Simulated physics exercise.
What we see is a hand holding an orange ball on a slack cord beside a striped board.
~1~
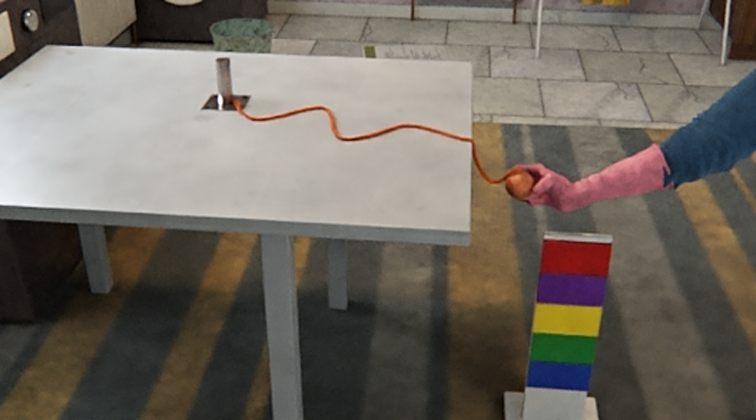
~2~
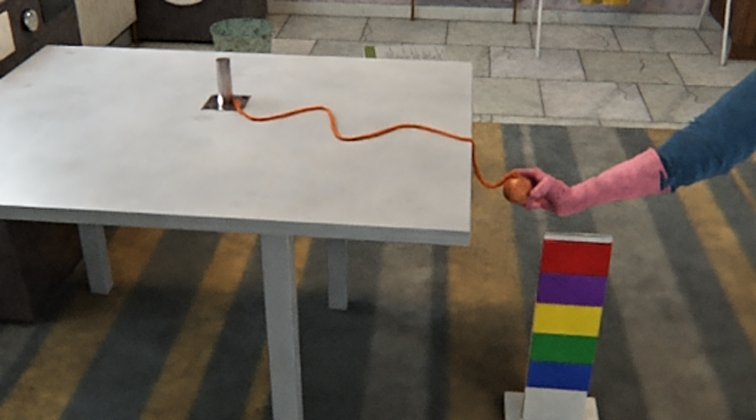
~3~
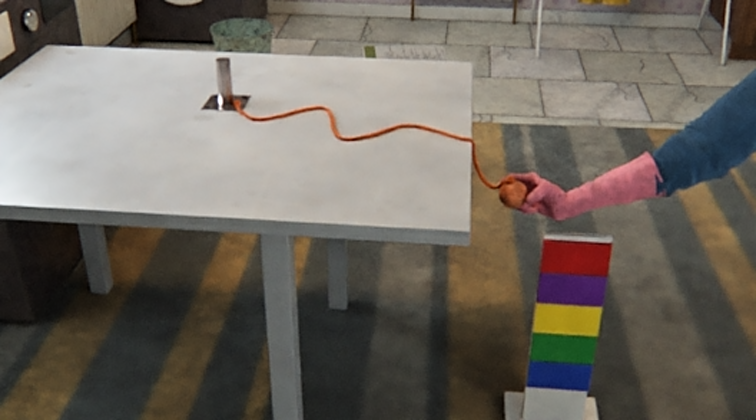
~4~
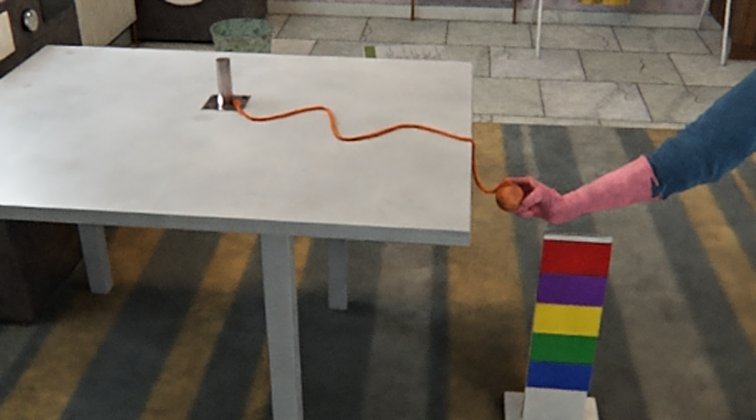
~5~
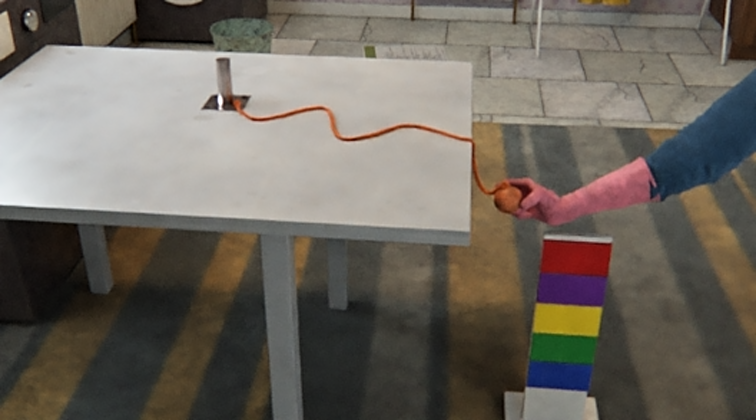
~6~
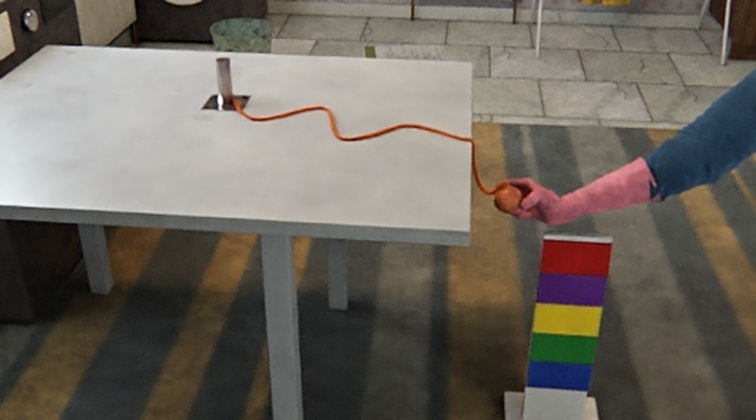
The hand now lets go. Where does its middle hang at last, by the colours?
The yellow one.
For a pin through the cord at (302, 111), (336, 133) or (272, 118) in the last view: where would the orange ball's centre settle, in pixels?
Near (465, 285), (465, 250) and (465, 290).
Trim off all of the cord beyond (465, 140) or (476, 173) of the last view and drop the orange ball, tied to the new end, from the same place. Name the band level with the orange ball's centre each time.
It would be red; purple.
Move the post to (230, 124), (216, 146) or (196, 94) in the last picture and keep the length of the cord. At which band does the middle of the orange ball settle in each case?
Taking them in turn: Green; green; purple.
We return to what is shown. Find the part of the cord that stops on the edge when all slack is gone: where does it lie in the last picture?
That spot is around (382, 132).
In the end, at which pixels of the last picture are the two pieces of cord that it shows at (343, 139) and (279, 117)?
The first at (429, 131), the second at (304, 113).
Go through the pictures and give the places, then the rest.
In the first picture, orange ball (520, 185); red (576, 260); purple (572, 291); yellow (567, 321); green (563, 350); blue (559, 377).
In the second picture, orange ball (517, 190); cord through (247, 117) (315, 108) (336, 132) (396, 128) (467, 141).
In the third picture, orange ball (513, 194).
In the fourth picture, orange ball (510, 198); cord through (247, 117) (315, 108) (336, 132) (396, 128) (467, 141).
In the fifth picture, orange ball (508, 200).
In the sixth picture, orange ball (508, 200); cord through (247, 117) (315, 108) (336, 132) (396, 128) (467, 141).
Early on, ball near (481, 301); level with yellow.
Midway, ball near (445, 298); level with yellow.
Finally, ball near (462, 305); level with yellow. The cord holds its middle at yellow.
